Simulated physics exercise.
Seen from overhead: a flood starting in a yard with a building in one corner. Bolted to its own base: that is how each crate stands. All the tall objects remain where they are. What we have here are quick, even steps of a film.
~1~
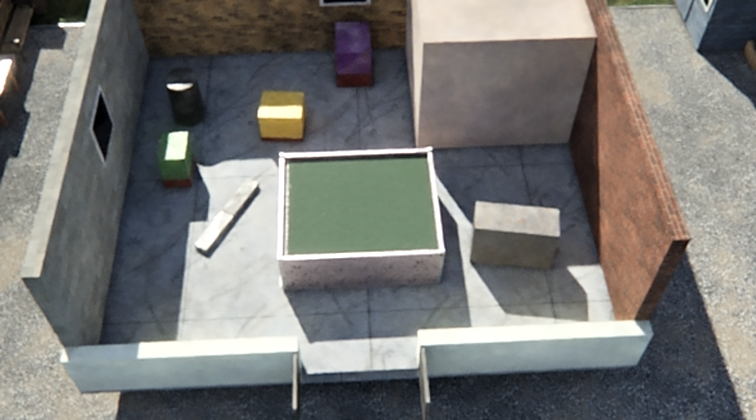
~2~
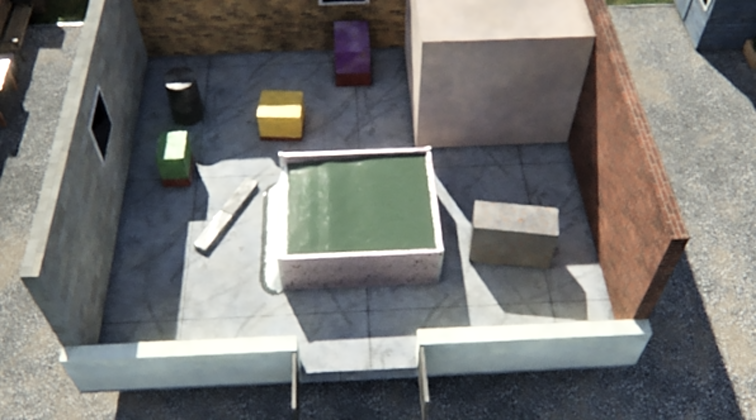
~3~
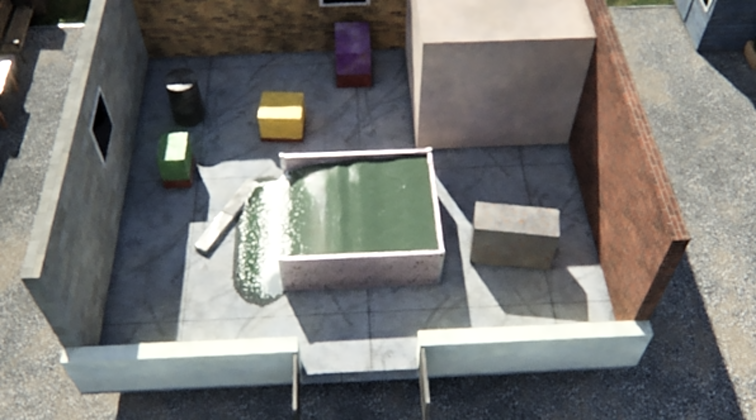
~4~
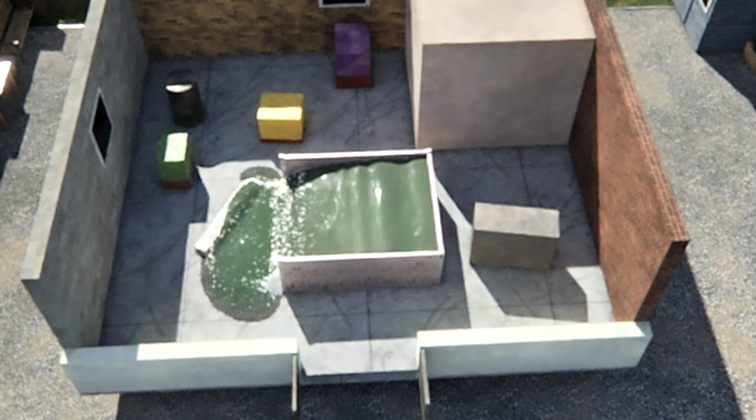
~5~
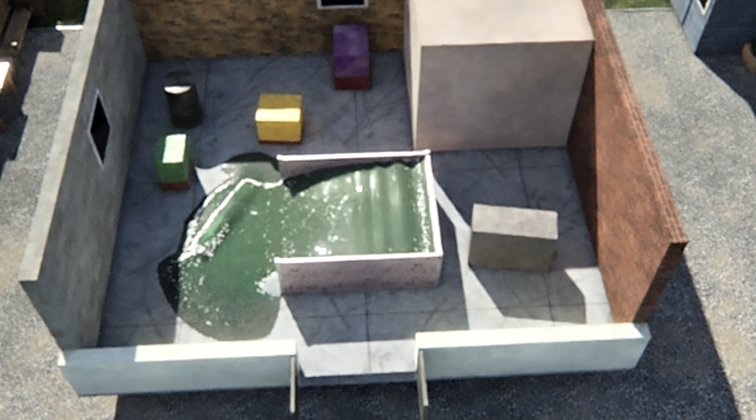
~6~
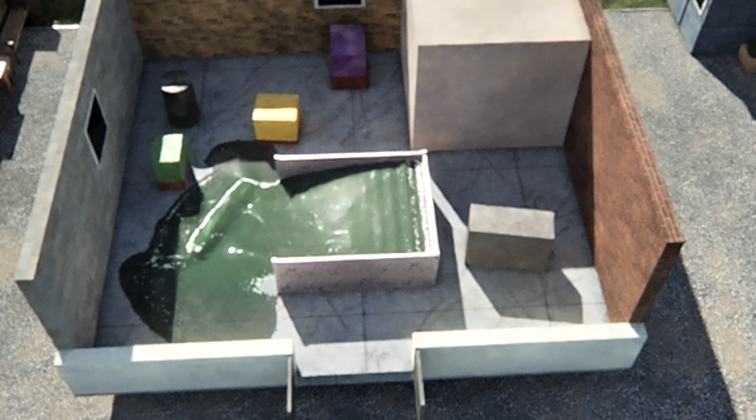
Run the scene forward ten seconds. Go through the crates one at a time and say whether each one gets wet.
As I see it, the yellow crate meets the water; the purple crate never meets the water; the green crate meets the water.
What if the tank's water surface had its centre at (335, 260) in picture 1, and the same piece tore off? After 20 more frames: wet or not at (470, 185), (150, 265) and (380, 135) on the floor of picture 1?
First unwetted; next drenched; last unwetted.
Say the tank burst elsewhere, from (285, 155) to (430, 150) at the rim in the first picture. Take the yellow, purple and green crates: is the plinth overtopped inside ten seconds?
In that case the yellow crate is flooded, the purple crate is flooded and the green crate is flooded.
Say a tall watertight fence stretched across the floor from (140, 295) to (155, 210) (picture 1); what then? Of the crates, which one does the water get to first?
That would be the green-painted one.
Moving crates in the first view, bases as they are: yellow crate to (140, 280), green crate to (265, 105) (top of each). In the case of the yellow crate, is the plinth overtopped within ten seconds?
The yellow crate simply gets reached.
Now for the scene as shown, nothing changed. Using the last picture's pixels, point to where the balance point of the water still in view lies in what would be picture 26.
The centre of mass sits at about (221, 236).
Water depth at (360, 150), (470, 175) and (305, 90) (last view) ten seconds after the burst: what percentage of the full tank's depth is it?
My figures are about 12, 12 and 12 percent.
A moment on, water covers 30 % of the floor; the yellow crate water round its plinth, the purple crate not reached, the green crate water round its plinth.
Next, water covers 35 % of the floor; the yellow crate water round its plinth, the purple crate not reached, the green crate water round its plinth.
Then, water covers 55 % of the floor; the yellow crate water round its plinth, the purple crate not reached, the green crate water round its plinth.
Later, water covers 85 % of the floor; the yellow crate water round its plinth, the purple crate water round its plinth, the green crate water round its plinth.
In the end, water covers 100 % of the floor; the yellow crate was topped, the purple crate stayed above the water, the green crate was topped.
